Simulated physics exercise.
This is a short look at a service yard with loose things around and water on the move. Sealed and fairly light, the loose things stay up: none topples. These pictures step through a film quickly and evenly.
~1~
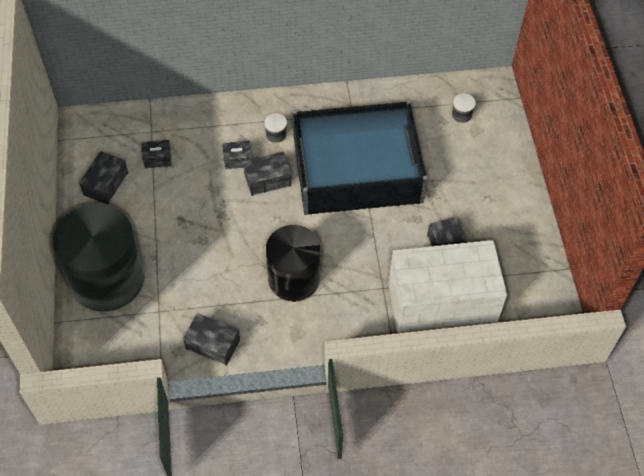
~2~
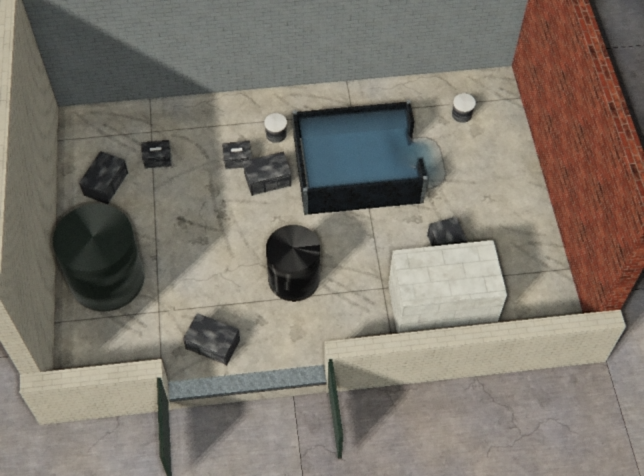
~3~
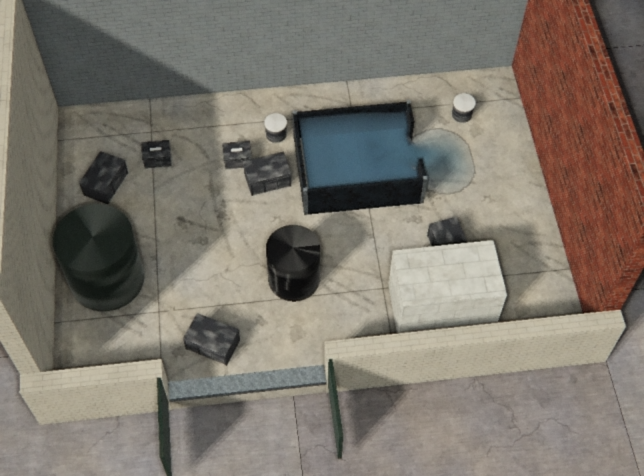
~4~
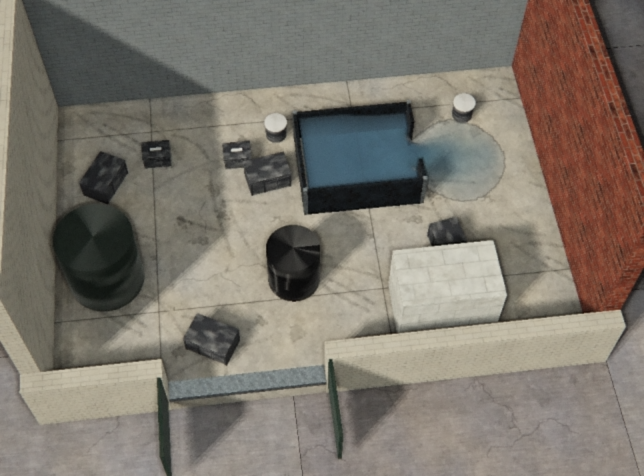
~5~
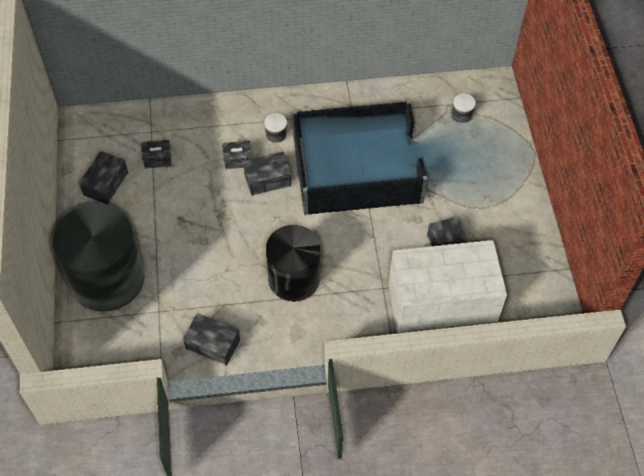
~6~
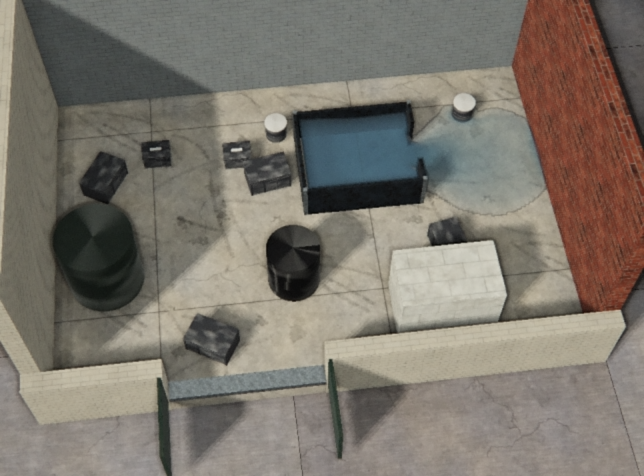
A dark-walled tank opens on its right side and water spreads across the yard floor.
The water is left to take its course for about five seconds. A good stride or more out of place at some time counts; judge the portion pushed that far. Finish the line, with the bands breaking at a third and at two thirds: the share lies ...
The share lies below a third.
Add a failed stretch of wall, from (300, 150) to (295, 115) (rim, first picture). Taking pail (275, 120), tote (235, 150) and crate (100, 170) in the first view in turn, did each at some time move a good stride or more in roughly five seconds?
First beyond that mark, then beyond that mark, then beyond that mark.
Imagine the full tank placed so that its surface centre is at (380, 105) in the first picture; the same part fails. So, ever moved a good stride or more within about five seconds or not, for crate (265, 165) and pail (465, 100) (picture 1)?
One by one, the first came up short and the second went the full distance.
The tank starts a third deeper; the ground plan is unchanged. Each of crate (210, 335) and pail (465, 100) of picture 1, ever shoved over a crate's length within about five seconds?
First: Stayed within that. Second: Travelled that far.
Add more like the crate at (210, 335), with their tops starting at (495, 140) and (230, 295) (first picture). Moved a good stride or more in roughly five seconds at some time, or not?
Travels that far, then falls short.
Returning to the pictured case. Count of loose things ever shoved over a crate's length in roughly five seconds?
The count is 1.
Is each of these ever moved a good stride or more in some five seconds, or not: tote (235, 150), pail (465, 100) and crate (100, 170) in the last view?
Per object, same order: Less than that / the full distance / less than that.
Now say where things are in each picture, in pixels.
The first frame shows a pail at (464, 102) rests on the ground; a crate at (451, 238) rests on the ground; 0 of 8 have shifted.
The second frame shows a pail at (464, 102) rests on the ground; a crate at (451, 238), on the bottom; 0 of 8 have shifted.
The third frame shows a pail at (464, 102), on the bottom; a crate at (451, 238), on the bottom; 0 of 8 have shifted.
The fourth frame shows a pail at (464, 102), on the bottom; a crate at (451, 238) rests on the ground; 0 of 8 have shifted.
The fifth frame shows a pail at (464, 102) rests on the ground; a crate at (451, 238), on the bottom; 0 of 8 have shifted.
The sixth frame shows a pail at (465, 102), on the bottom; a crate at (451, 238) rests on the ground; 0 of 8 have shifted.
A moment on, 0 of 8 are well off their spots; 0 afloat.
Next, 1 of 8 are well off their spots; 1 afloat.
Later, 1 of 8 are well off their spots; 0 afloat.
In the end, 1 of 8 are well off their spots, and 1 have been at some point; 0 afloat.
